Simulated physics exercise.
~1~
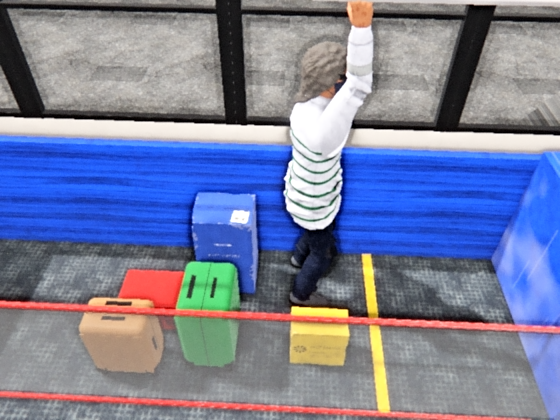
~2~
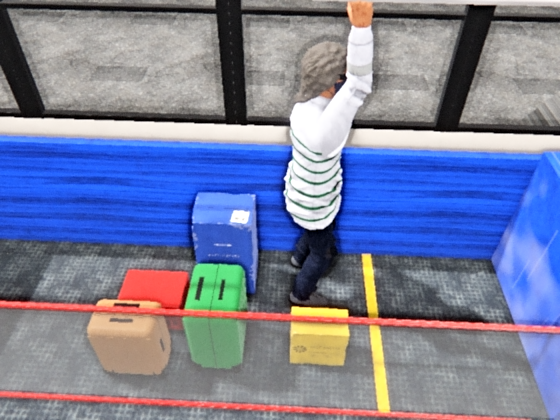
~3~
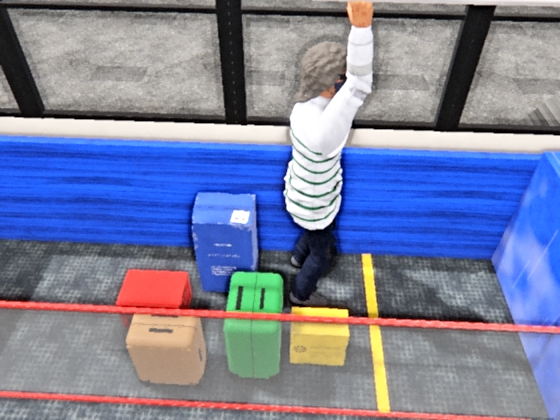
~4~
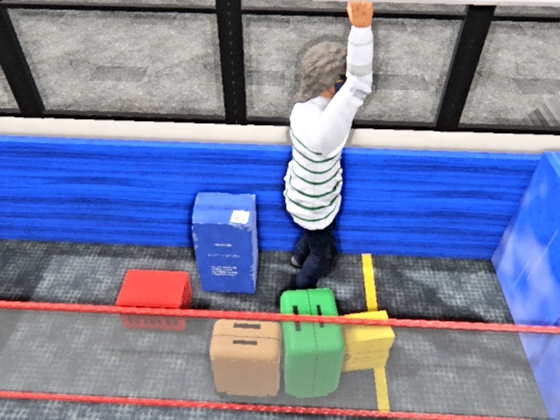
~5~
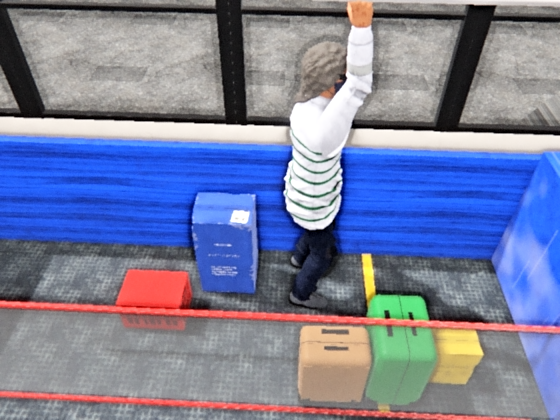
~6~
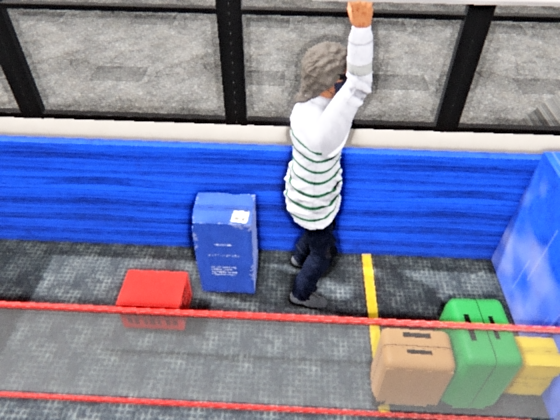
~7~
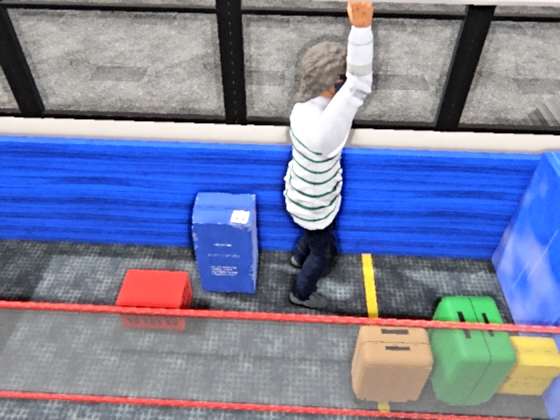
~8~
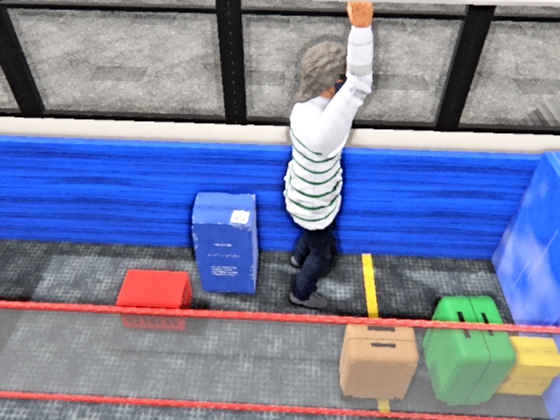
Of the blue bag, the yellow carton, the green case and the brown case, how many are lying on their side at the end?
None of them are lying on their side. All four are still upright at the end.
